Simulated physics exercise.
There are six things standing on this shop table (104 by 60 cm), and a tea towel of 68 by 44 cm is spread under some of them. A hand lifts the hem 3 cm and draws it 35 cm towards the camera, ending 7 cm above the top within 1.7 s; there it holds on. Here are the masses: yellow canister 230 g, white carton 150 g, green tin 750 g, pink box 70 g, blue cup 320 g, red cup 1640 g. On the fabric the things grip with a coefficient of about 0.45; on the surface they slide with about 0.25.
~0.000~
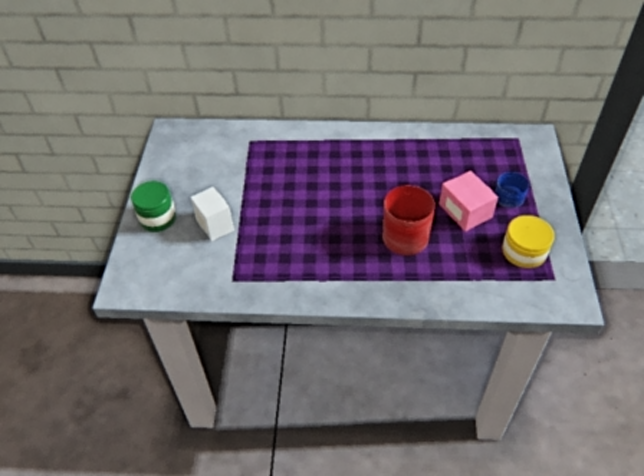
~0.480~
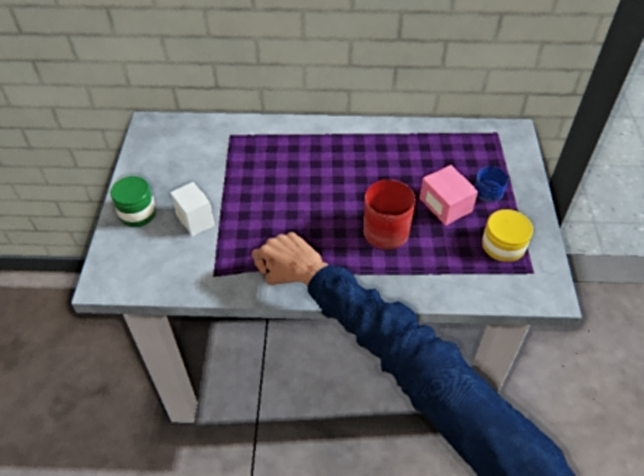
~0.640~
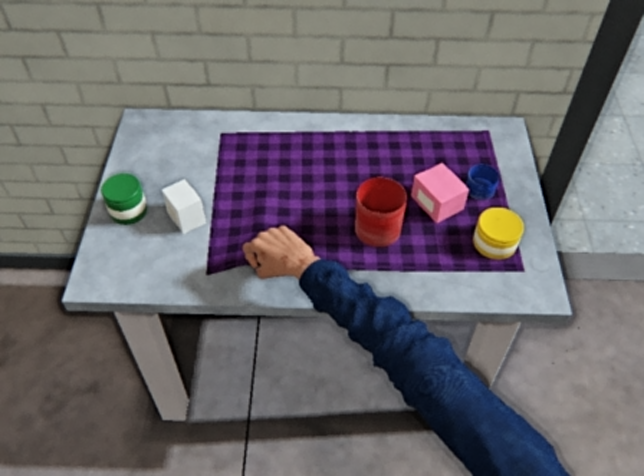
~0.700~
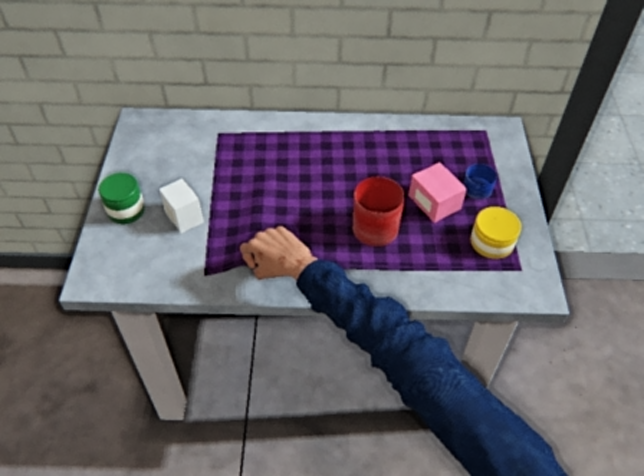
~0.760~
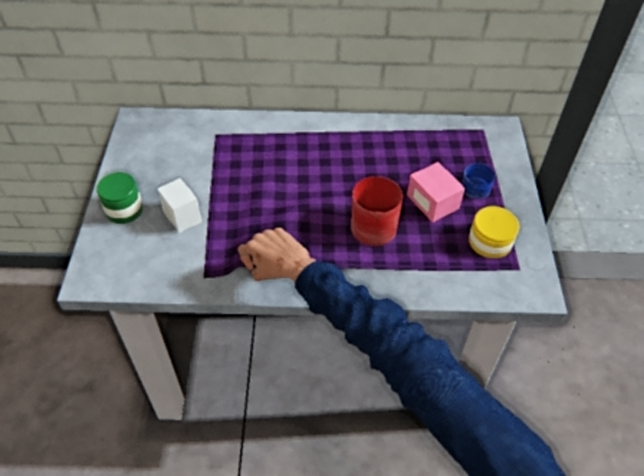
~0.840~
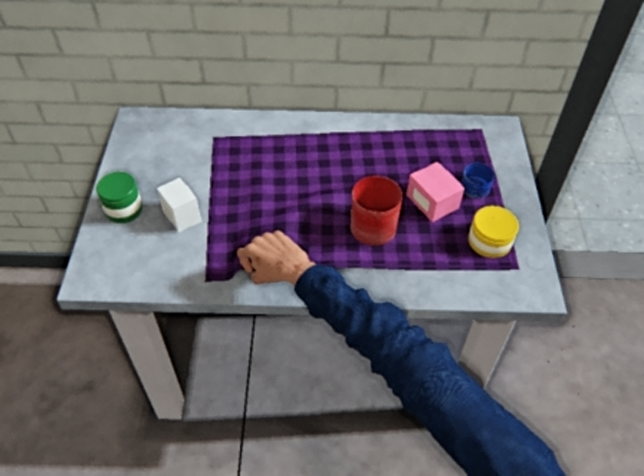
A hand grips the purple checked cloth's near edge and draws it slightly towards the camera.
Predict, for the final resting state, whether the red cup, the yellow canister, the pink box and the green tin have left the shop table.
One by one: I reckon the red cup won't survive up there. I reckon the yellow canister won't survive up there. I reckon the pink box won't survive up there. I reckon the green tin will survive up there.
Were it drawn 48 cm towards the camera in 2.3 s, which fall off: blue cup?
In that case the blue cup is lost over the edge.
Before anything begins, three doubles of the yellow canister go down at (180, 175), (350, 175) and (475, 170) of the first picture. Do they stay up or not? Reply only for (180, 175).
Still on top.
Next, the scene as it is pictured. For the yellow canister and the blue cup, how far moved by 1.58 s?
The yellow canister is about 8 cm off and the blue cup about 15 cm.
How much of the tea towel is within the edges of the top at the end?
Around 25 percent.
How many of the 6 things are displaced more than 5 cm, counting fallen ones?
Counting them up, I get 4.
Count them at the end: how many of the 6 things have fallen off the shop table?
My count is 3.
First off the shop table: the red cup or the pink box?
That's the red one.
By 1.2 s, 100 % of the tea towel is still over the top; red cup 5 cm off its start, pink box 5 cm off its start, yellow canister 3 cm off its start.
By 1.6 s, 85 % of the tea towel is still over the top; red cup 14 cm off its start, pink box 13 cm off its start, yellow canister 8 cm off its start.
By 1.9 s, 70 % of the tea towel is still over the top; red cup 22 cm off its start at (323, 268), pink box 21 cm off its start at (364, 226), yellow canister 14 cm off its start at (440, 243).
By 2.3 s, 50 % of the tea towel is still over the top; red cup over the edge, pink box 31 cm off its start, yellow canister 23 cm off its start.
By 3.9 s, 25 % of the tea towel is still over the top; pink box over the edge, red cup over the edge, yellow canister over the edge, green tin 0 cm off its start at (116, 185).
